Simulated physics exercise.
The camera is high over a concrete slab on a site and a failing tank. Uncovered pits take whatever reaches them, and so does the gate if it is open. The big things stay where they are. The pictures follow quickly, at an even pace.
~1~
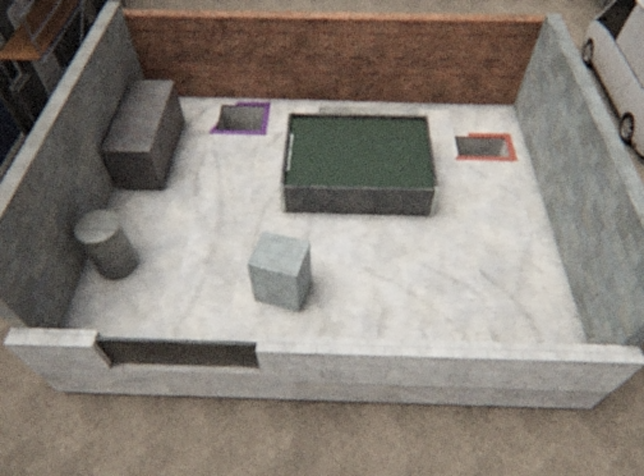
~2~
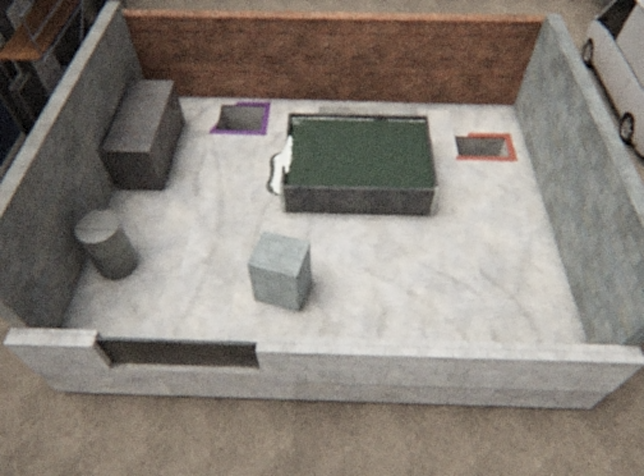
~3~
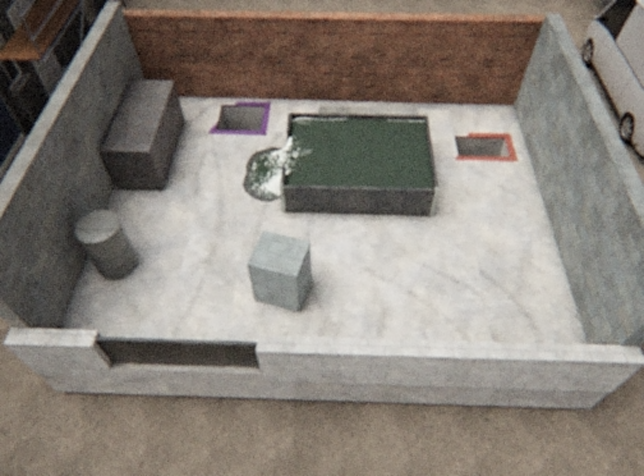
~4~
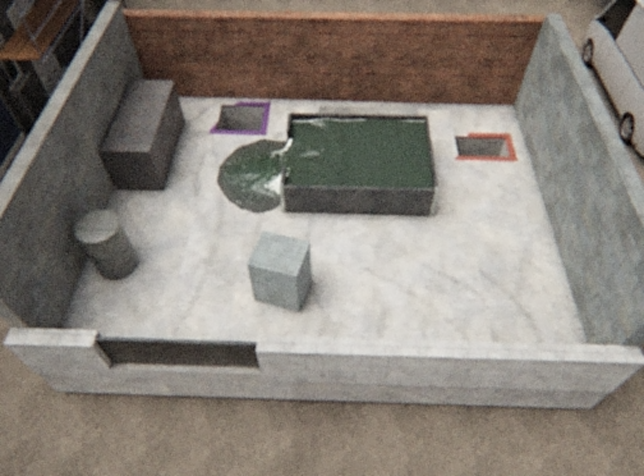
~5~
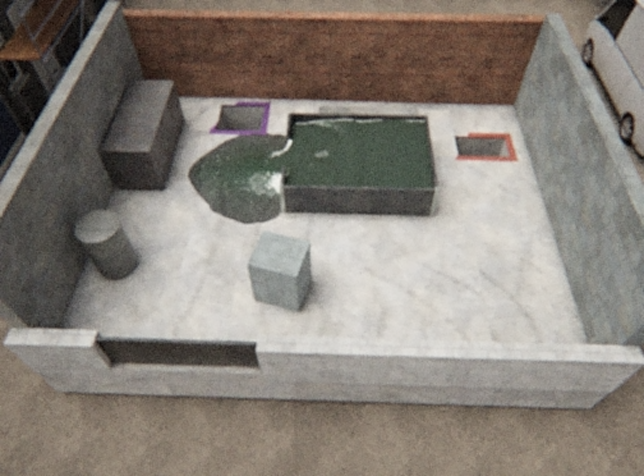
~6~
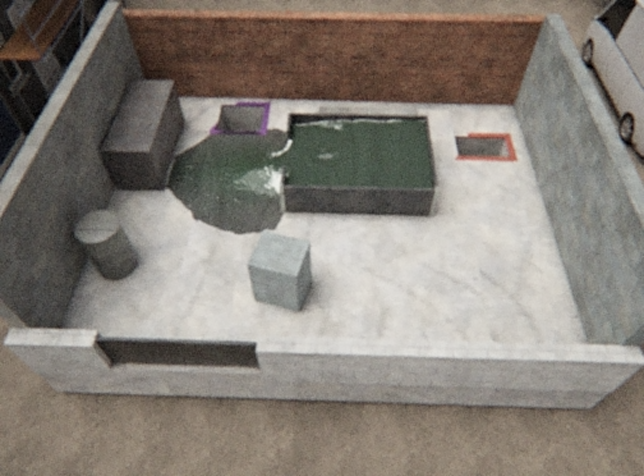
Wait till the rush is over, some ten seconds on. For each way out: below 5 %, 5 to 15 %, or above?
One by one: The gate takes under 5 %; the purple pit takes over 15 %; the red pit takes under 5 %.
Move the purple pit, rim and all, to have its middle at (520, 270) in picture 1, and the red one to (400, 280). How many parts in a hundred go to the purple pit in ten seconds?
Per cent: Purple 2.
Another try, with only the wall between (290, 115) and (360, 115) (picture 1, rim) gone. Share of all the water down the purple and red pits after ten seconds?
Per cent: Purple 40, red 20.
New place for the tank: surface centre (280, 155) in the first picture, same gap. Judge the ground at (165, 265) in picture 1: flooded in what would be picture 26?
Verdict: Covered.
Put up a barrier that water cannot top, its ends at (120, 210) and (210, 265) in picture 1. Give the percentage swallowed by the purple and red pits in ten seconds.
Parts in a hundred: Purple 30, red 0.
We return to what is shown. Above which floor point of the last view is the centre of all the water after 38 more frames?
Around (268, 200).
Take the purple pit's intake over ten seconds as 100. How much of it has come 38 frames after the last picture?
Near 60 in a hundred.
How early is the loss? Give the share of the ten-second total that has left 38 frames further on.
Close to 60 %.
A moment on, water covers 20 % of the floor; the gate 0 %, the purple pit 1 %, the red pit 0 %.
Next, water covers 25 % of the floor; the gate 0 %, the purple pit 2 %, the red pit 0 %.
Then, water covers 30 % of the floor; the gate 0 %, the purple pit 6 %, the red pit 0 %.
Later, water covers 50 % of the floor; the gate 0 %, the purple pit 15 %, the red pit 0 %.
In the end, water covers 70 % of the floor; the gate 0 %, the purple pit 25 %, the red pit 0 %.
